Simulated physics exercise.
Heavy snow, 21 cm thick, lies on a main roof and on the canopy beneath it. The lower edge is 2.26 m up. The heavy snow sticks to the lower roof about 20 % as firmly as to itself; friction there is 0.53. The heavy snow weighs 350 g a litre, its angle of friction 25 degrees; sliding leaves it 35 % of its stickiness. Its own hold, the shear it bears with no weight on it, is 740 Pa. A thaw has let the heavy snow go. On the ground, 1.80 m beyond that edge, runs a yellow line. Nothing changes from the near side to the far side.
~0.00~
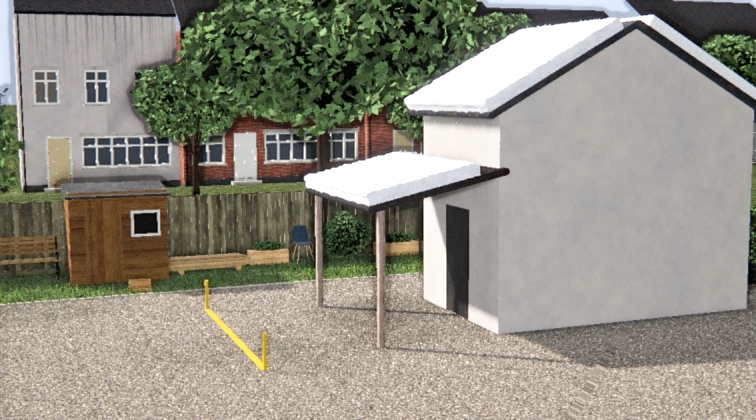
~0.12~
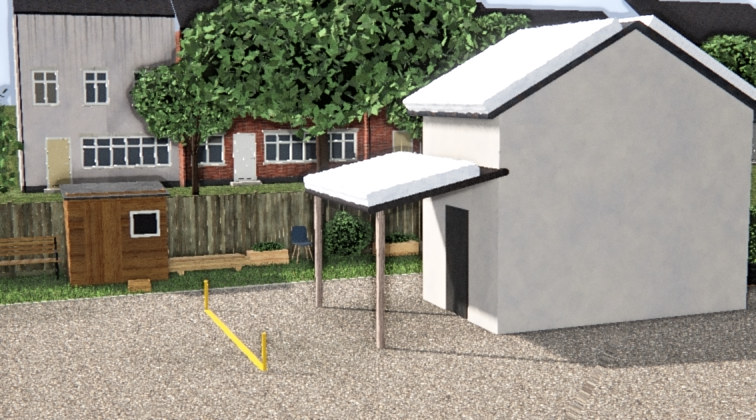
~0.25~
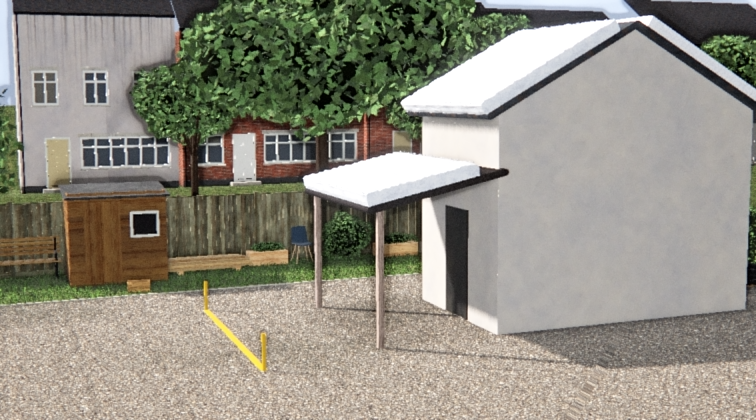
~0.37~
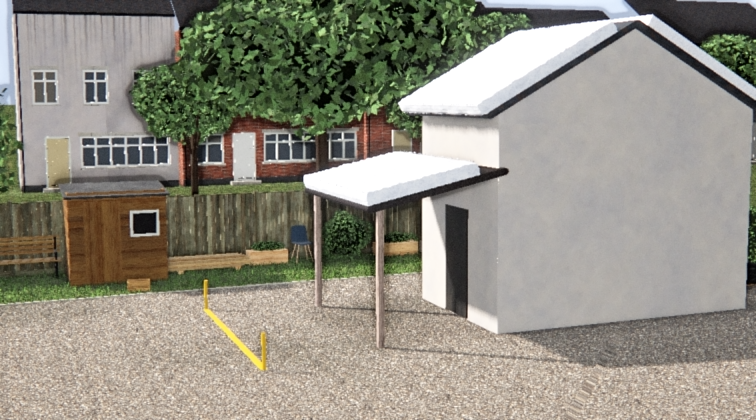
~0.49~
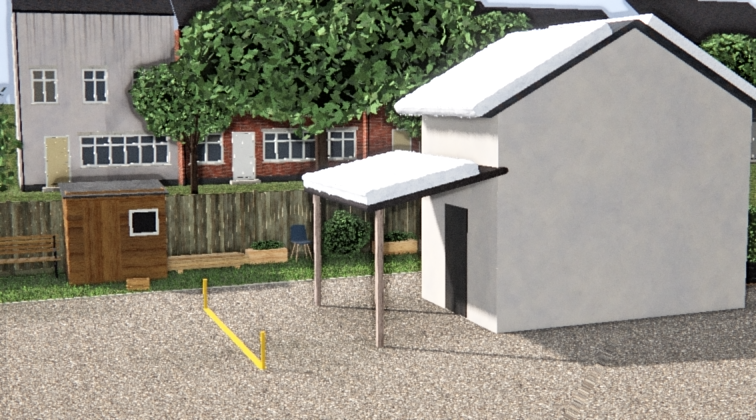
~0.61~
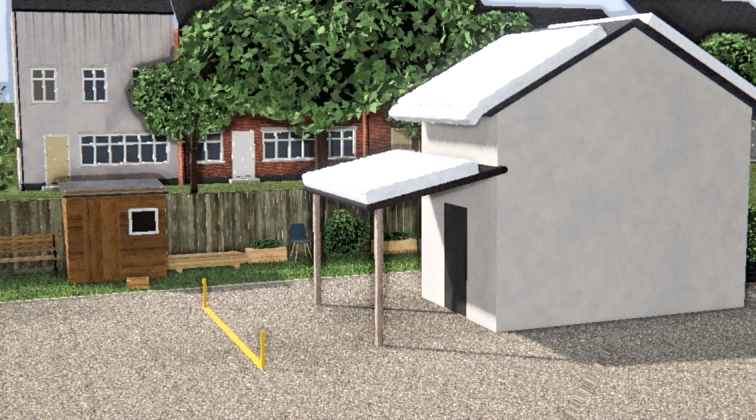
In the video, thick snow covers the main roof of a pale building and the lower canopy beside it; the main roof's snow slides slightly down to the left, edging past the eave, while the canopy's snow shows no clear movement.
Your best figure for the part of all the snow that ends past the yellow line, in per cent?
The part of all the snow that ends past the yellow line is near 0 %.
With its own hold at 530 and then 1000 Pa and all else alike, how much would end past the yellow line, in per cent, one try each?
In that order: 1 %, 0 %.
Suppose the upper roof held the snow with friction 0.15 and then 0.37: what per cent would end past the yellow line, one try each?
In turn about 2 %, 0 %.
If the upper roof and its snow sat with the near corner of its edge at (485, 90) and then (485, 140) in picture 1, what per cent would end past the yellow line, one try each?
In turn about 5 %, 0 %.
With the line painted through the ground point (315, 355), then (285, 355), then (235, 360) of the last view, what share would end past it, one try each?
In turn about 4 %, 0 %, 0 %.
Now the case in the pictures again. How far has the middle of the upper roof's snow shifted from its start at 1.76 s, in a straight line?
Roughly 2.6 m.
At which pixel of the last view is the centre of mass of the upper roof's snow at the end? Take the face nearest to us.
Around (392, 238).
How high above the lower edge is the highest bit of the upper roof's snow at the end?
Some 0.9 m.
By 1.14 s, none is below the lower edge and 0 % is past the line.
By 1.76 s, none is below the lower edge and 0 % is past the line.
By 2.38 s, none is below the lower edge and 0 % is past the line.
By 3.00 s, 16 % is below the lower edge and 0 % is past the line.
By 5.70 s, at the end, 30 % is below the lower edge and 0 % is past the line.
